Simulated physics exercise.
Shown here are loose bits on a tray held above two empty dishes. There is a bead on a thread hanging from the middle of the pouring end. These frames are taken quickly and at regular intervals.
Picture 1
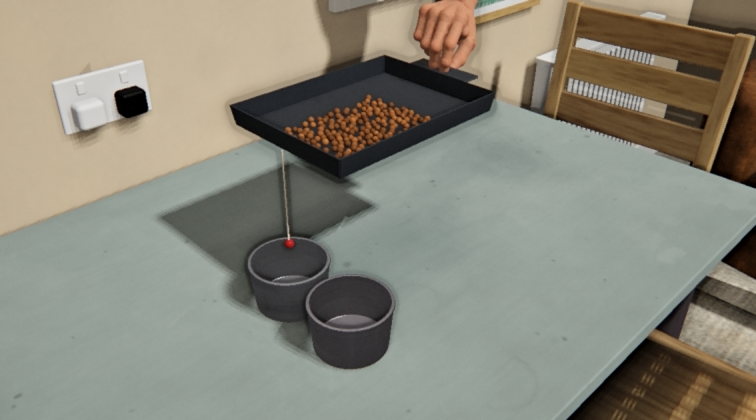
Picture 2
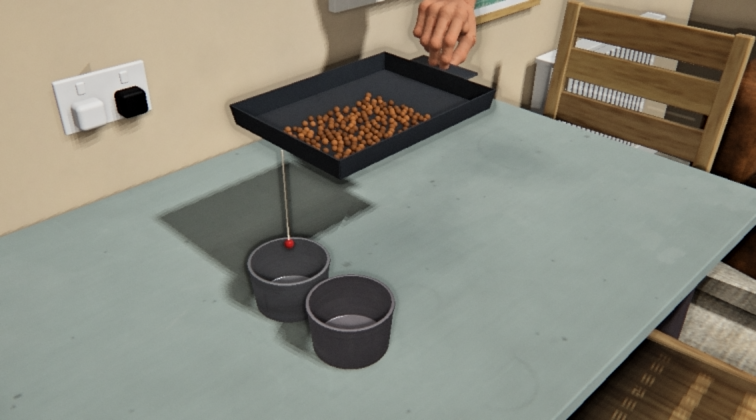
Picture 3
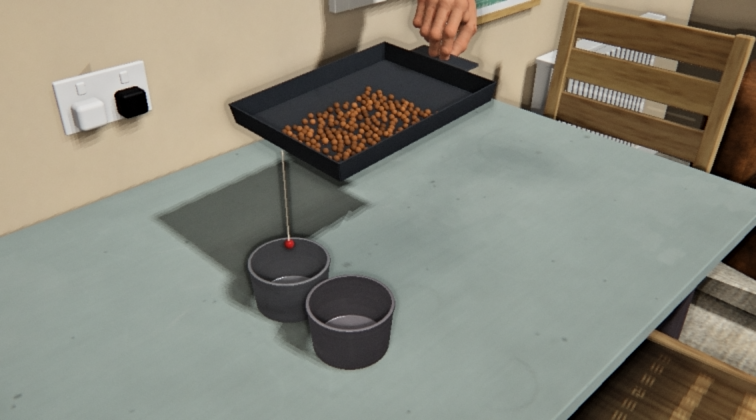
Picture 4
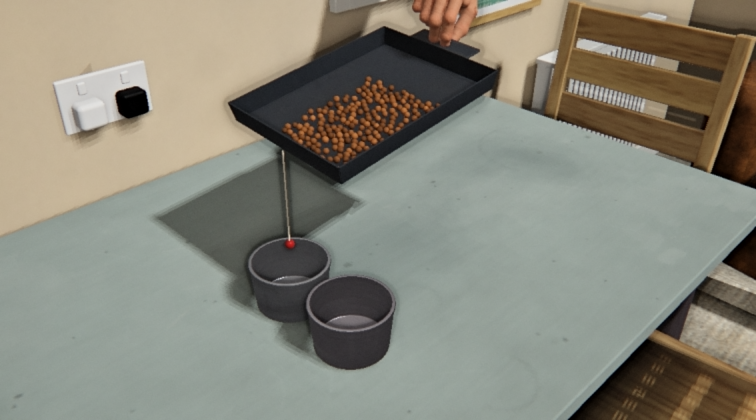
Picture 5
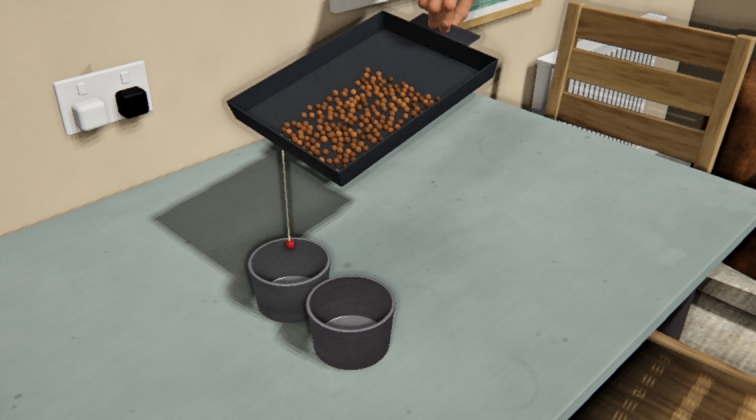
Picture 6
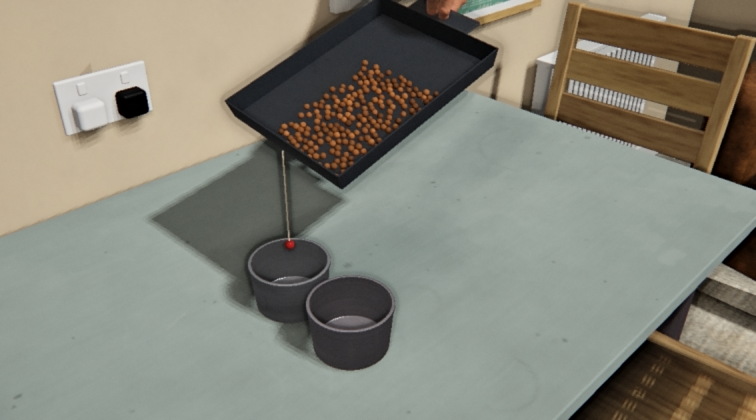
Dark tray of small brown balls tilting gradually as a hand holds its far end above two empty grey dishes.
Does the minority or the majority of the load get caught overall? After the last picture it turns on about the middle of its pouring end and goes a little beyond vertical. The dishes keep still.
The majority of it gets caught.
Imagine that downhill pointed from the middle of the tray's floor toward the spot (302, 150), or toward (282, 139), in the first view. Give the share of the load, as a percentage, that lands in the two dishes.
The share is 10 per cent in the first and 0 per cent in the second.
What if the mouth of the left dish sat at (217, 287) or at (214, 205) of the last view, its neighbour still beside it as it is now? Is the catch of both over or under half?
In the first position shy of half, in the second shy of half.
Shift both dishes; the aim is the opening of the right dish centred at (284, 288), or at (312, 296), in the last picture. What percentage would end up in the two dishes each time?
40, then 90 %.
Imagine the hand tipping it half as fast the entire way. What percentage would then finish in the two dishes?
Roughly 80%.
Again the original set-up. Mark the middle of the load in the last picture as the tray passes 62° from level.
I'd put it at about (336, 138).
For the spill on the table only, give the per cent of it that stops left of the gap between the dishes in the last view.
Roughly 90 %.
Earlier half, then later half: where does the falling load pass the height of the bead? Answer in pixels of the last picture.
Initially about (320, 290); subsequently about (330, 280).
Shortly afterwards, tray tipped steeply; the whole lot on the tray.
Next, tray tipped right over; all but a few on the tray; only a few in the right dish; only a few outside both; only a few in the air.
Some moments later, tray tipped past a quarter turn; near two thirds in the right dish; only a few in the left dish; near a quarter outside both.
In the end, tray tipped past a quarter turn; near two thirds in the right dish; only a few in the left dish; near a quarter outside both.
